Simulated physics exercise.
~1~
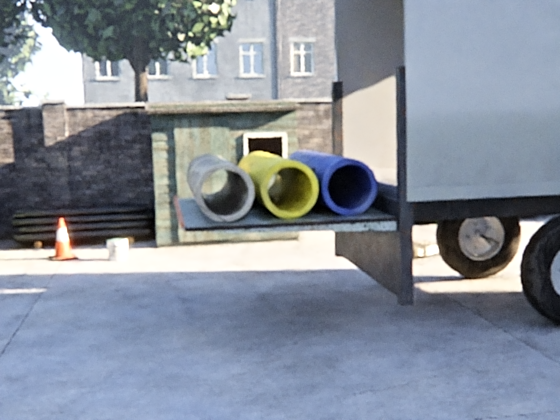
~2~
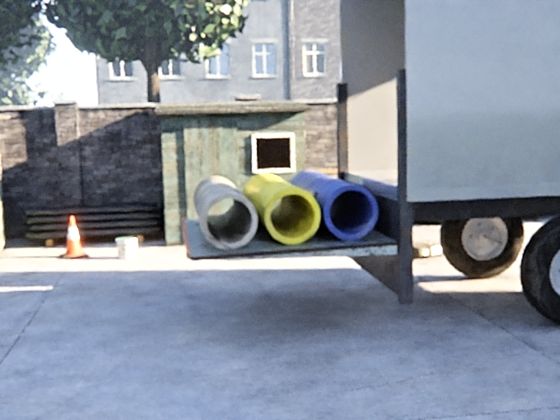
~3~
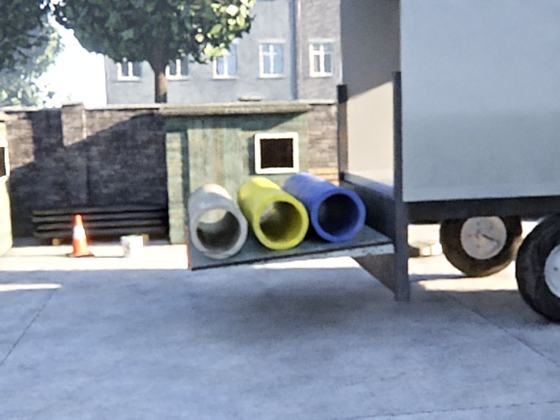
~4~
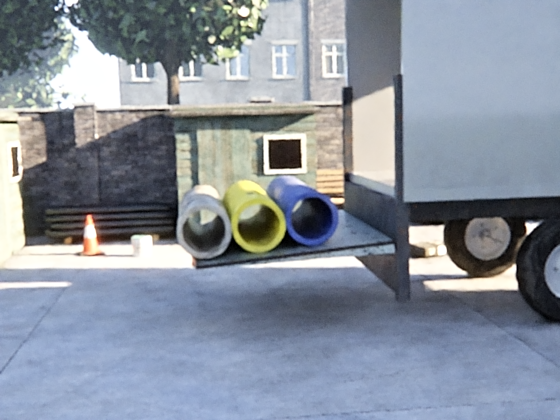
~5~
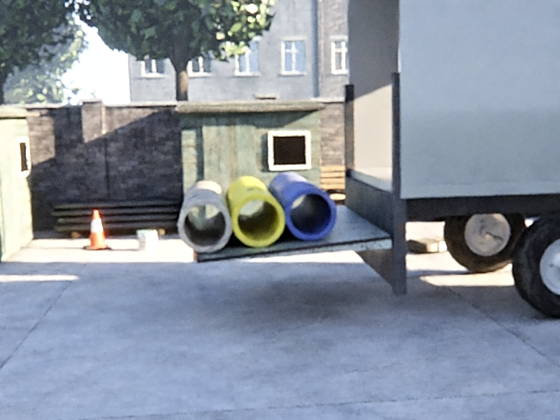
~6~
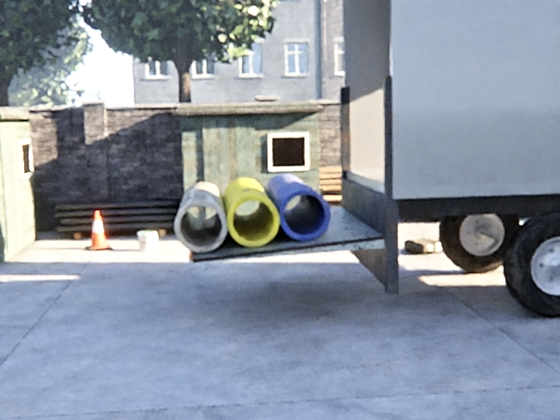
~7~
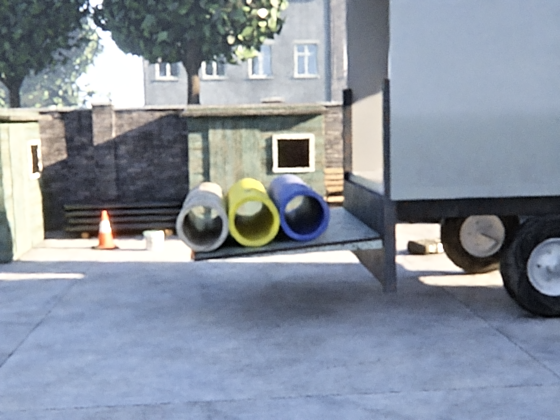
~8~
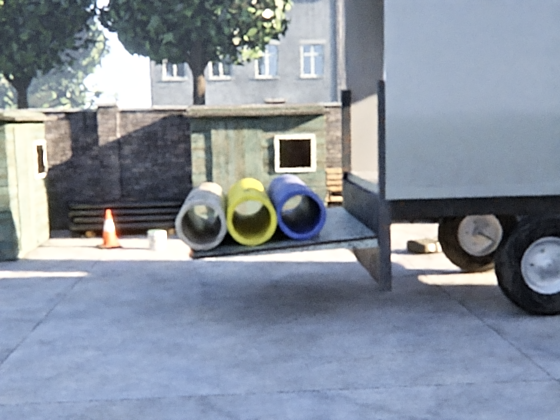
Three thick-walled pipes, grey, yellow and blue, sit side by side on a lorry's tail lift as it lowers and tilts down to the left, then roll a short way left and come to rest together, all still on the platform.
